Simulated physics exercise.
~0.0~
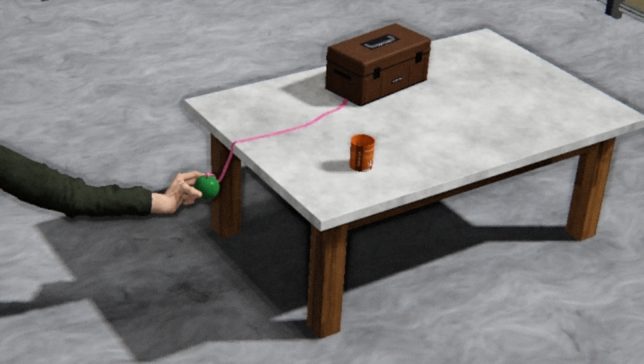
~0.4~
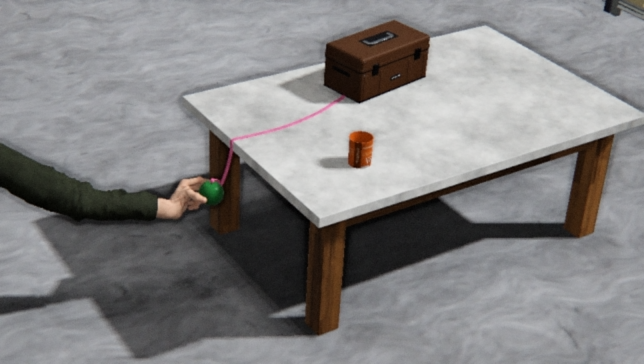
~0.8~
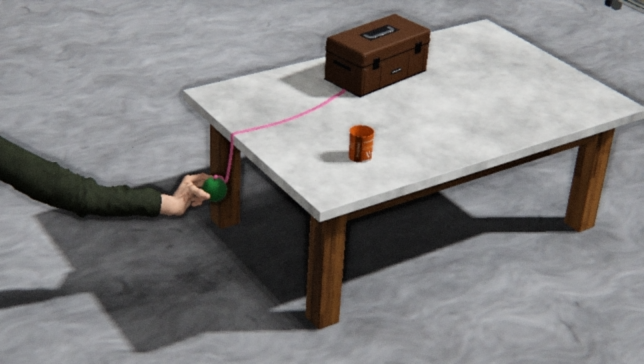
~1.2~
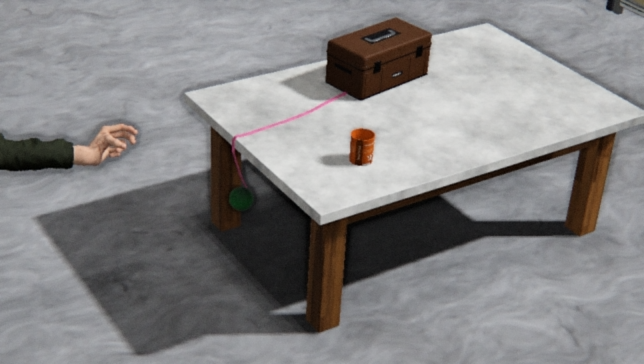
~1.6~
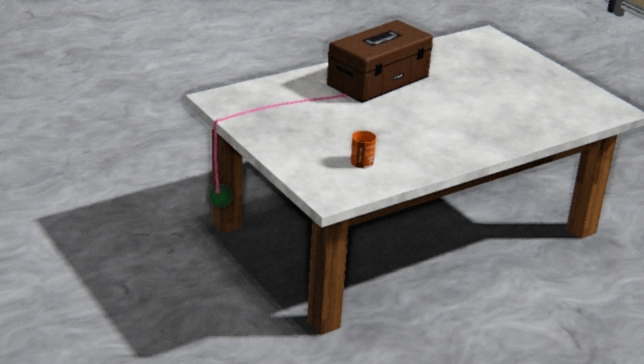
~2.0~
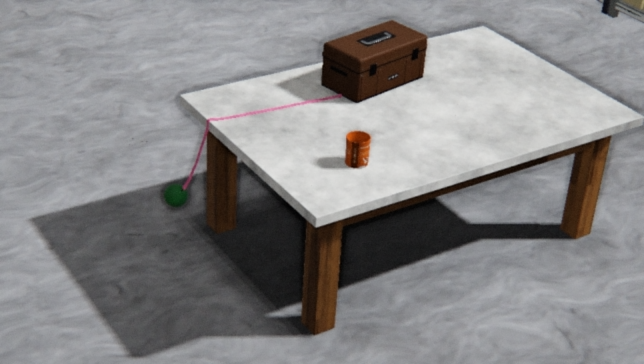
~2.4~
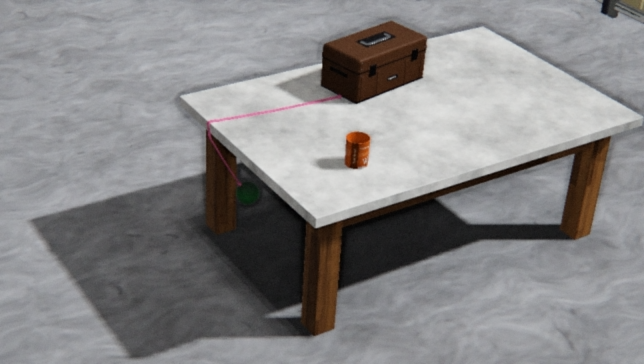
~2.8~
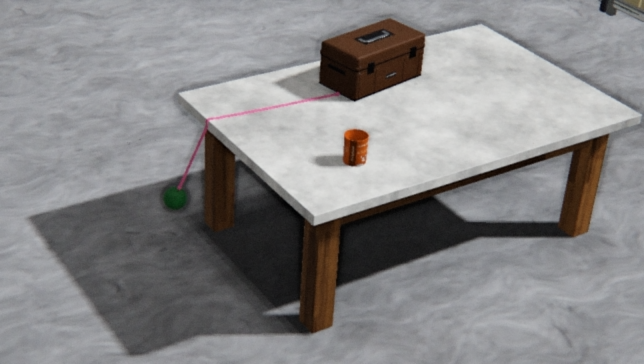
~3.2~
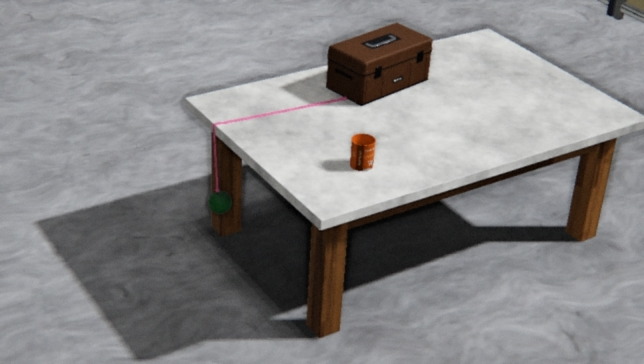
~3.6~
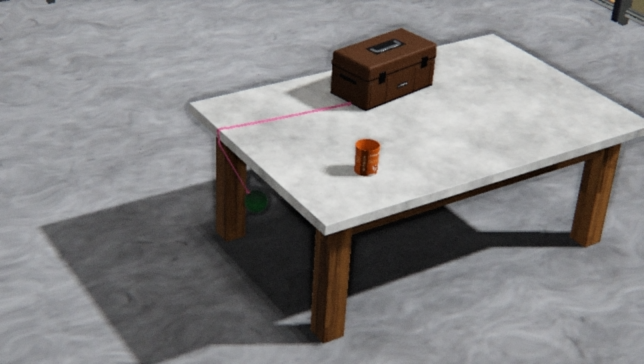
An arm in a dark green sleeve reaches in from the left, holding a green apple beside the near left end of a pale-topped wooden table, seen from above on a grey floor. A pink ribbon runs from the apple over the table's edge to a brown toolbox at the back, and an orange cup stands nearer the front. The hand lets go and draws back out of view. The apple swings left and right below the edge several times. At the end it still hangs from the ribbon, while the toolbox and cup stay in place.
